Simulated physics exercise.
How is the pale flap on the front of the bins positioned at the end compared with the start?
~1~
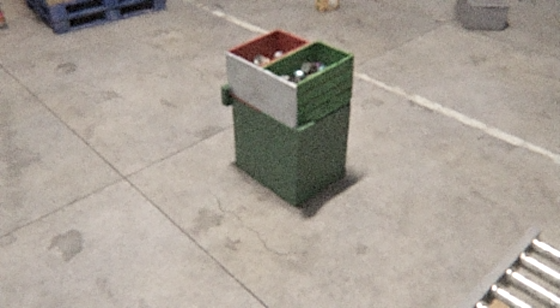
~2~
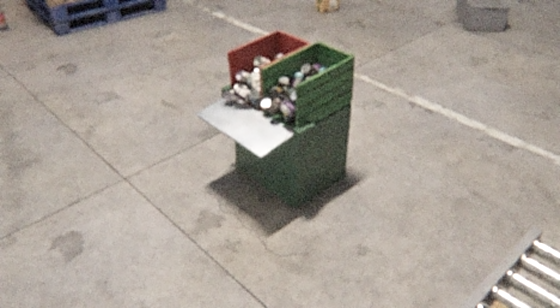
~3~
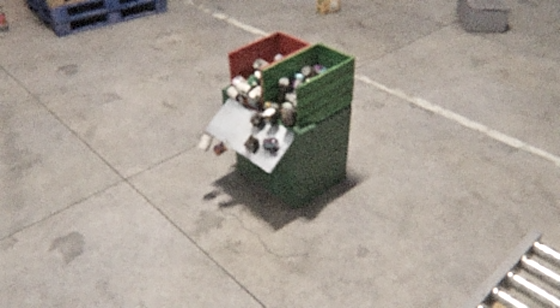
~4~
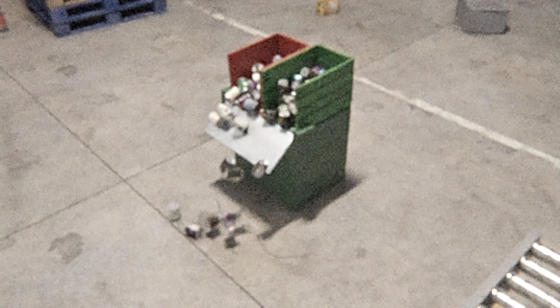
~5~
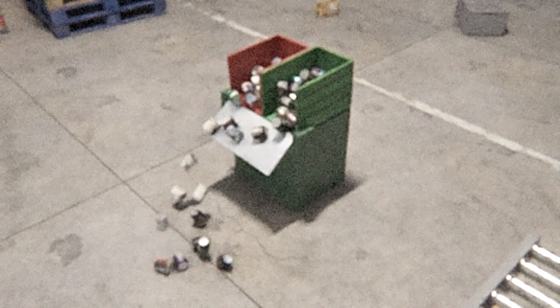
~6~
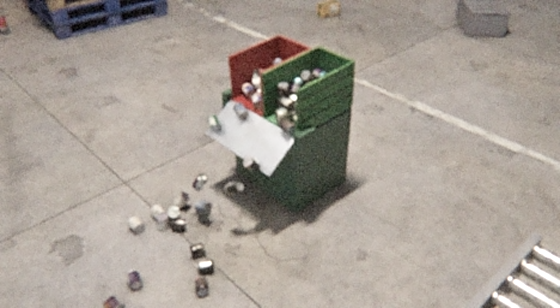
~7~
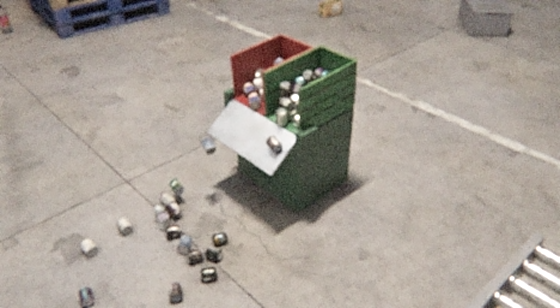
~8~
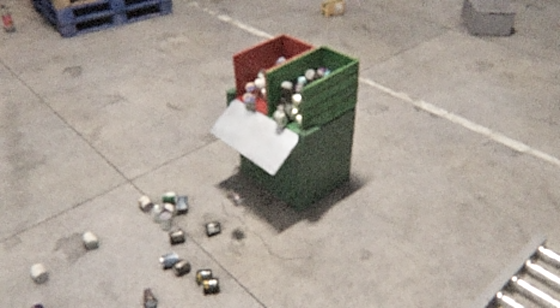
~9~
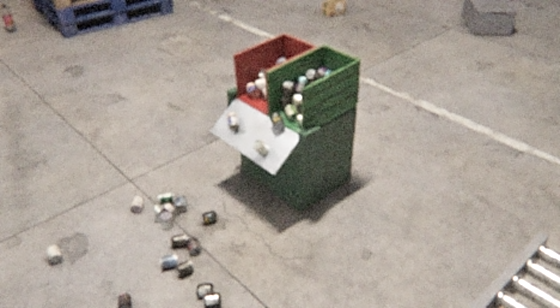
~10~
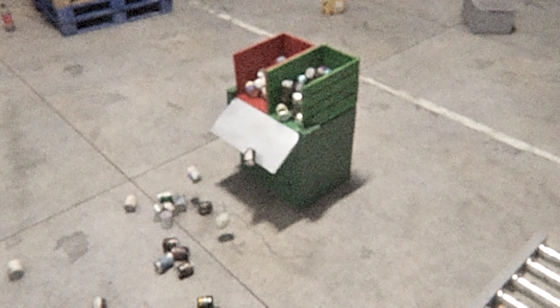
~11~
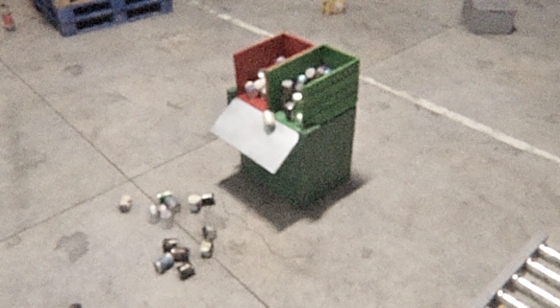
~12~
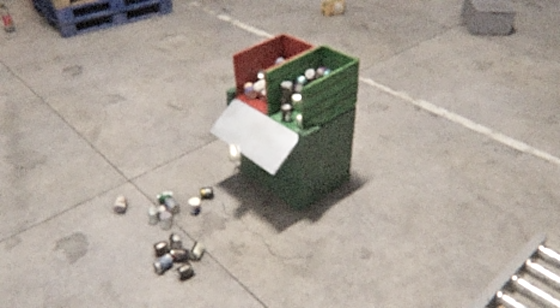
At the start the flap stood upright, closing off the front of the bins. By the end it had tipped over past flat and hung upside down, with its former top edge pointing down toward the floor.
A pale flap on the front of the green and red bins swung down and hung sloping outward, and small cans and tins tumbled off it onto the concrete floor, some rolling away, until a scattered group lay below while many stayed inside.
